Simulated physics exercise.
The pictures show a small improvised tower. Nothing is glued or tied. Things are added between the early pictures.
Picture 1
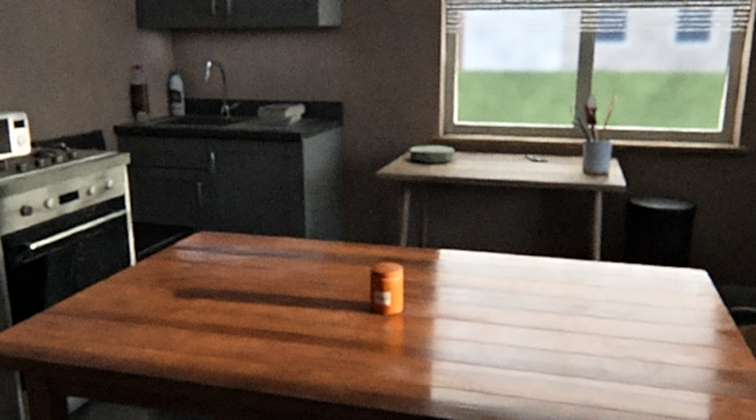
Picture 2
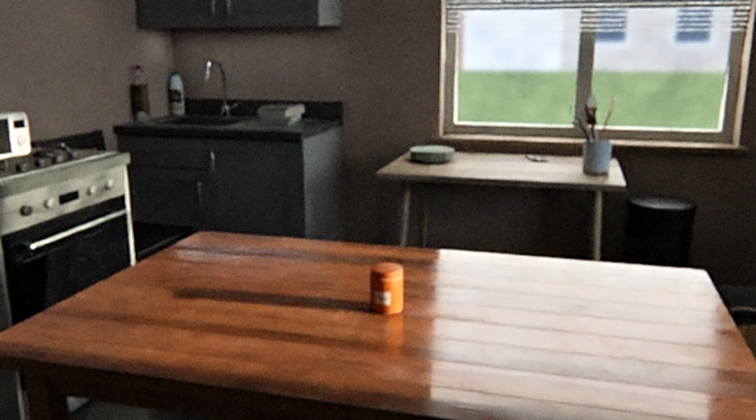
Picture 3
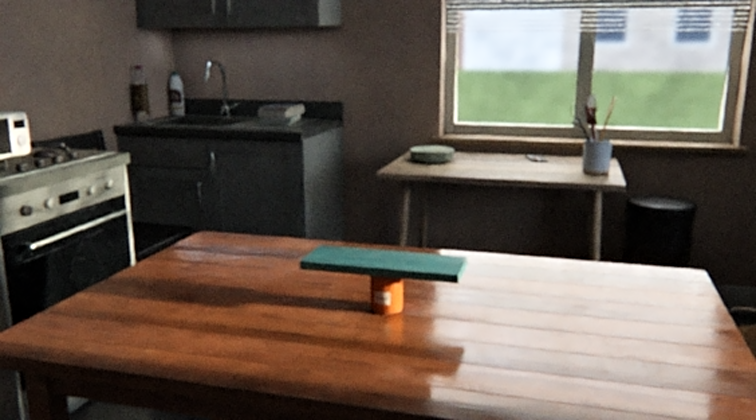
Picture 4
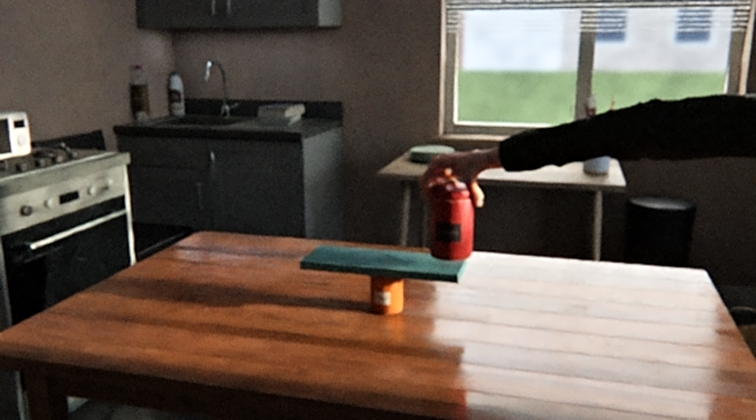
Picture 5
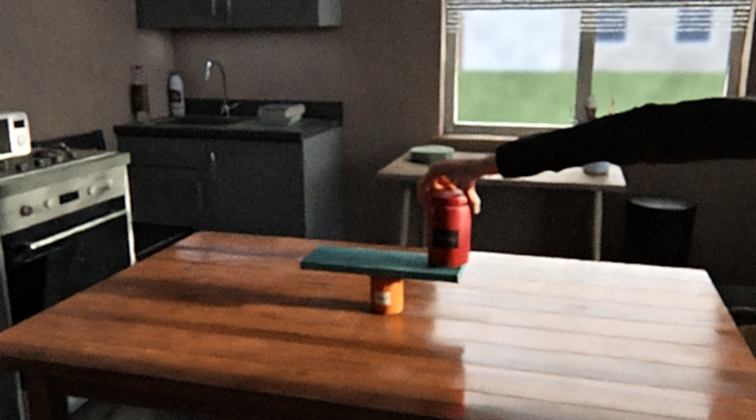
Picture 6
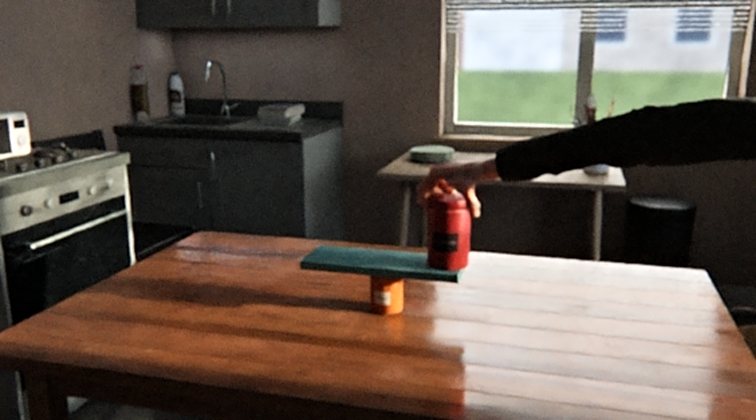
A green board appears on an orange jar, then a hand lowers a red jar onto its right end.
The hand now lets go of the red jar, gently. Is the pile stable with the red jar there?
In the end the stack comes apart.
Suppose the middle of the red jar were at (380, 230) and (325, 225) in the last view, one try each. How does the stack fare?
First, it stays up; second, it loses its balance.
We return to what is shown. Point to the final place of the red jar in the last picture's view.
Near (508, 304).
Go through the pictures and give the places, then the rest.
The last thing is not in view yet; orange jar (386, 288), in the first frame.
The last thing is not in view yet; orange jar (386, 288), in the second frame.
The last thing is not in view yet; orange jar (386, 288), in the third frame.
Coming down; red jar (451, 221); orange jar (386, 288), in the fourth frame.
Coming down; red jar (449, 227); orange jar (386, 288), in the fifth frame.
Set down, still held; red jar (449, 231); orange jar (386, 288), in the sixth frame.
Then, 0.40 s after the last picture, red jar now fallen; turquoise board tipped 53° from how it was.
Then, 0.70 s after the last picture, turquoise board tipped 7° from how it was.
At rest, fallen, red jar; moved from the start, turquoise board; orange jar in place. Seen from the same camera at the end, red jar near (508, 304). The stack gives way.
